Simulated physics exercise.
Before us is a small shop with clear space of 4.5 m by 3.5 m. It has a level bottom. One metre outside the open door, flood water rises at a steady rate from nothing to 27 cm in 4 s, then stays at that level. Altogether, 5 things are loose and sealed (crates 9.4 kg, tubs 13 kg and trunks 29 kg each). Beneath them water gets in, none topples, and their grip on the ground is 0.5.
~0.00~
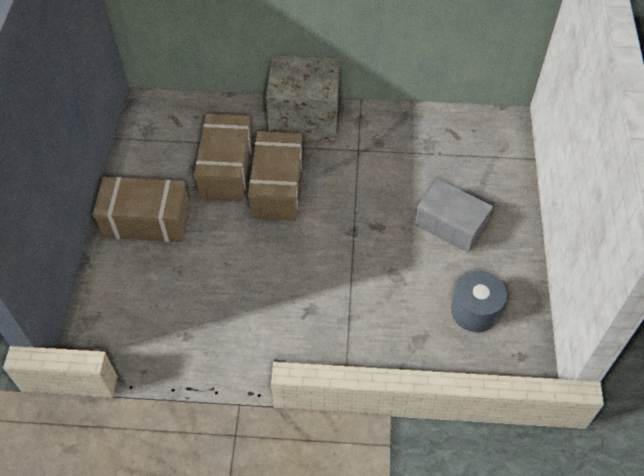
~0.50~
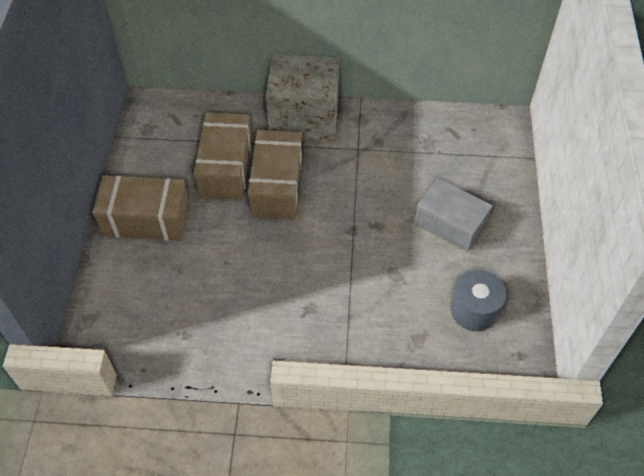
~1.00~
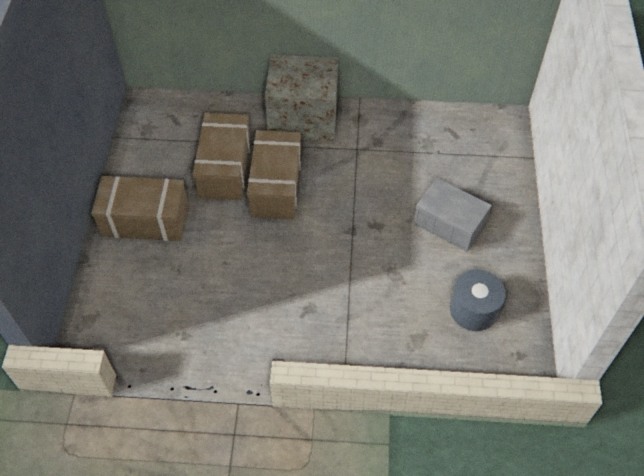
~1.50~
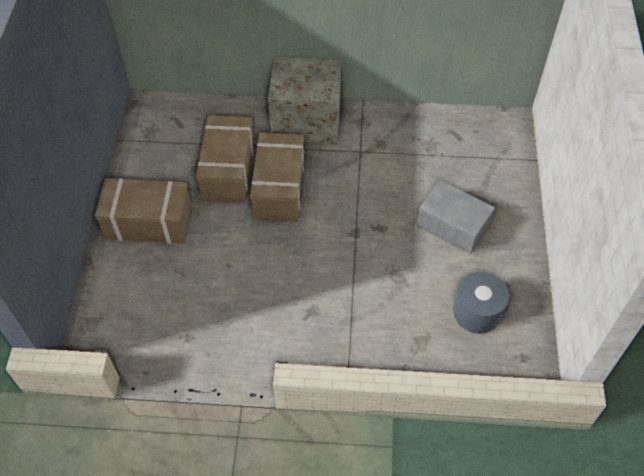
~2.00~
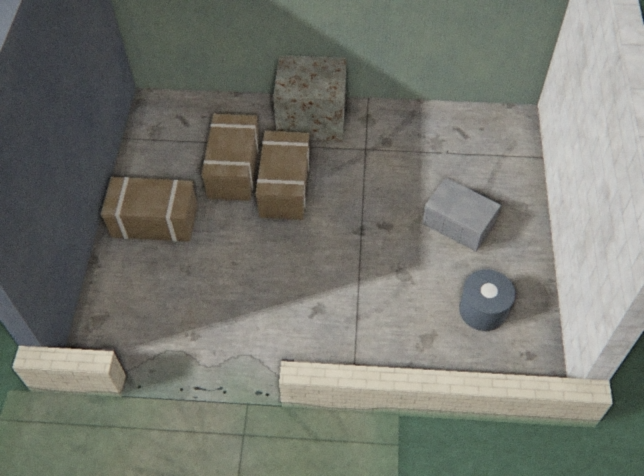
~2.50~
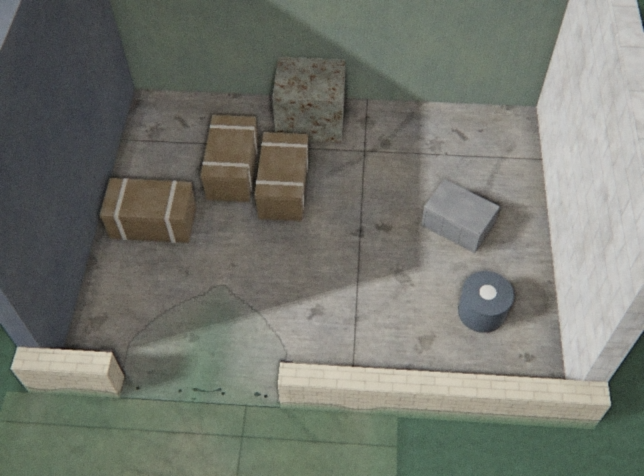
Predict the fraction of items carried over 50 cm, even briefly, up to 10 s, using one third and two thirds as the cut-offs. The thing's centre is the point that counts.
The fraction shifted will be in the top third.
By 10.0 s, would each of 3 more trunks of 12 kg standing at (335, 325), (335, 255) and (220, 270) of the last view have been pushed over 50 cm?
Result by item, in order: Inside the cutoff, beyond the cutoff, beyond the cutoff.
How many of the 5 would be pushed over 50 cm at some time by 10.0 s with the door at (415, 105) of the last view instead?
Then the count would be 3.
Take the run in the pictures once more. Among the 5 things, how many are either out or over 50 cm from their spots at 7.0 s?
By my tally, 3.
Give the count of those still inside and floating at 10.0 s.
Total: 4.
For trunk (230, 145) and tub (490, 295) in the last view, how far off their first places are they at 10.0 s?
Respectively 100 and 10 centimetres.
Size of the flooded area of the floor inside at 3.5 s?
About 3.5 m2.
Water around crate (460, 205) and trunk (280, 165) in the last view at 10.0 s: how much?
Depth approx. 12 cm / 19 cm.
After 3.5 s 0 of 5 are over 50 cm from their spots; 0 afloat.
After 4.5 s 0 of 5 are over 50 cm from their spots; 0 afloat.
After 7.0 s 3 of 5 are over 50 cm from their spots; 2 afloat.
After 10.0 s 4 of 5 are over 50 cm from their spots, and 4 have been at some point; 4 afloat.
